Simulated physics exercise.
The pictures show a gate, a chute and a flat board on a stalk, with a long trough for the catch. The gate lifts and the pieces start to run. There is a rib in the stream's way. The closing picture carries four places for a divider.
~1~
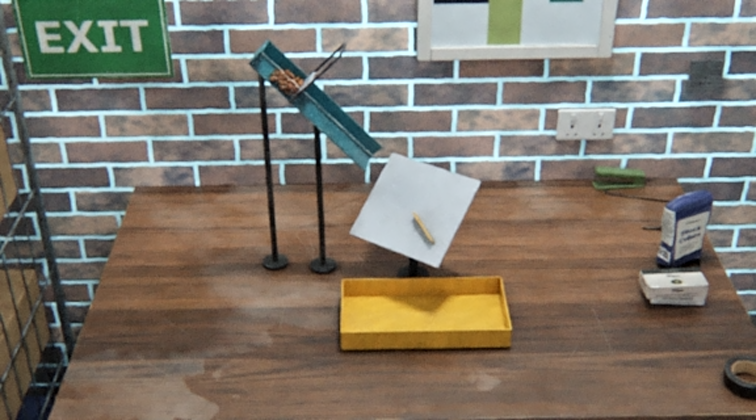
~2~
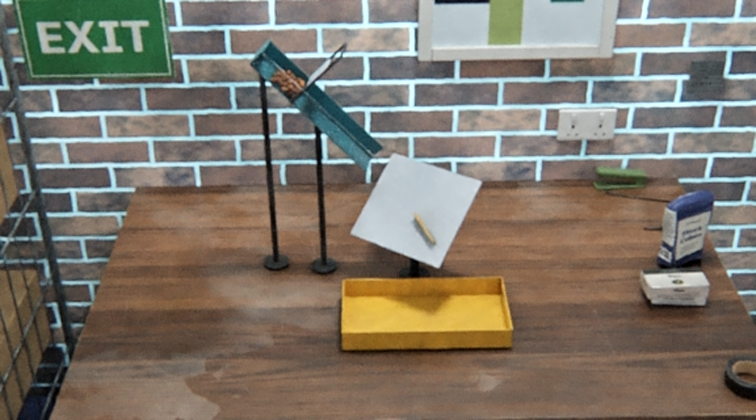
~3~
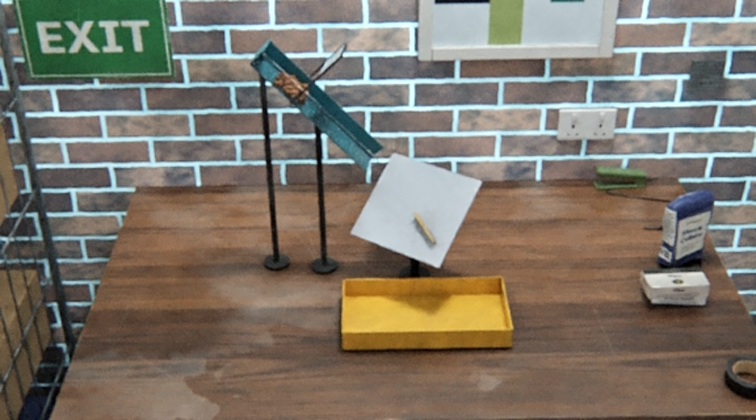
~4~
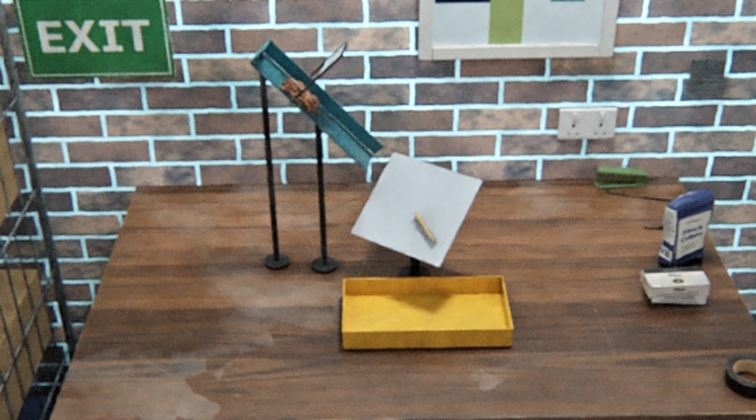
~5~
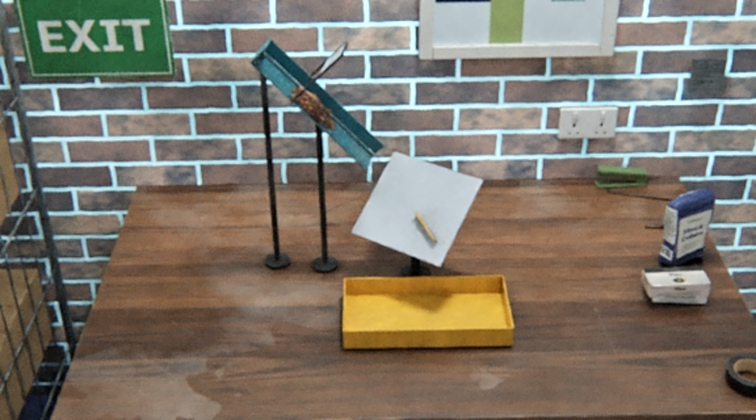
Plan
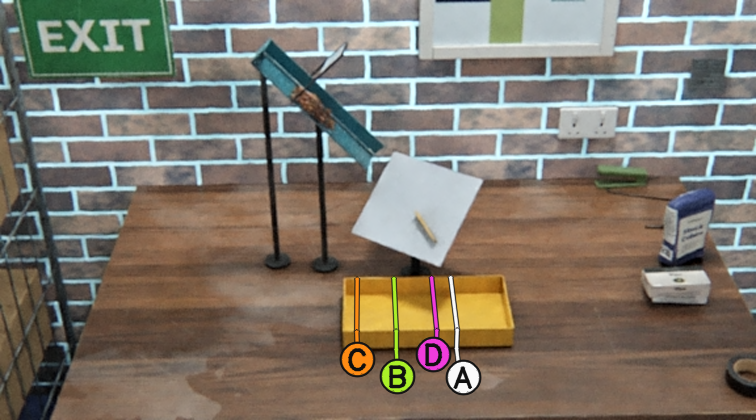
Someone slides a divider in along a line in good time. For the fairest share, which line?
B works best here.
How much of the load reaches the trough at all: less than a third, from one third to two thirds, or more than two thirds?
More than two thirds.
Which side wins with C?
Right.
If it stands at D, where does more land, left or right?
Left.
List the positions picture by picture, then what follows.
The first picture shows load behind the gate at (288, 79), bits of dog kibble; lip of the chute at (368, 165), sloping fairly steeply.
The second picture shows middle of the board at (415, 208), tilted fairly steeply; middle of its low edge at (393, 250); of its high edge at (436, 167).
The third picture shows front corners of the trough at (343, 332) and (512, 329), empty; front of the load at (304, 102).
The fourth picture shows middle of the load at (304, 95); its front at (316, 113), about a quarter of the way to the lip; rib from (415, 212) to (433, 239).
The fifth picture shows middle of the load at (316, 108); its front at (333, 127), about half of the way to the lip.
On the marked copy, line A crosses the front rim at (457, 329); line B crosses the front rim at (396, 330); line C crosses the front rim at (356, 331); line D crosses the front rim at (436, 329).
Choosing A, of what is caught, nearly all on the left of the divider, a stray few on the right.
Choosing B, of what is caught, about half on the left of the divider, about half on the right.
Choosing C, of what is caught, a stray few on the left of the divider, nearly all on the right.
Choosing D, of what is caught, nearly all on the left of the divider, a small part on the right.
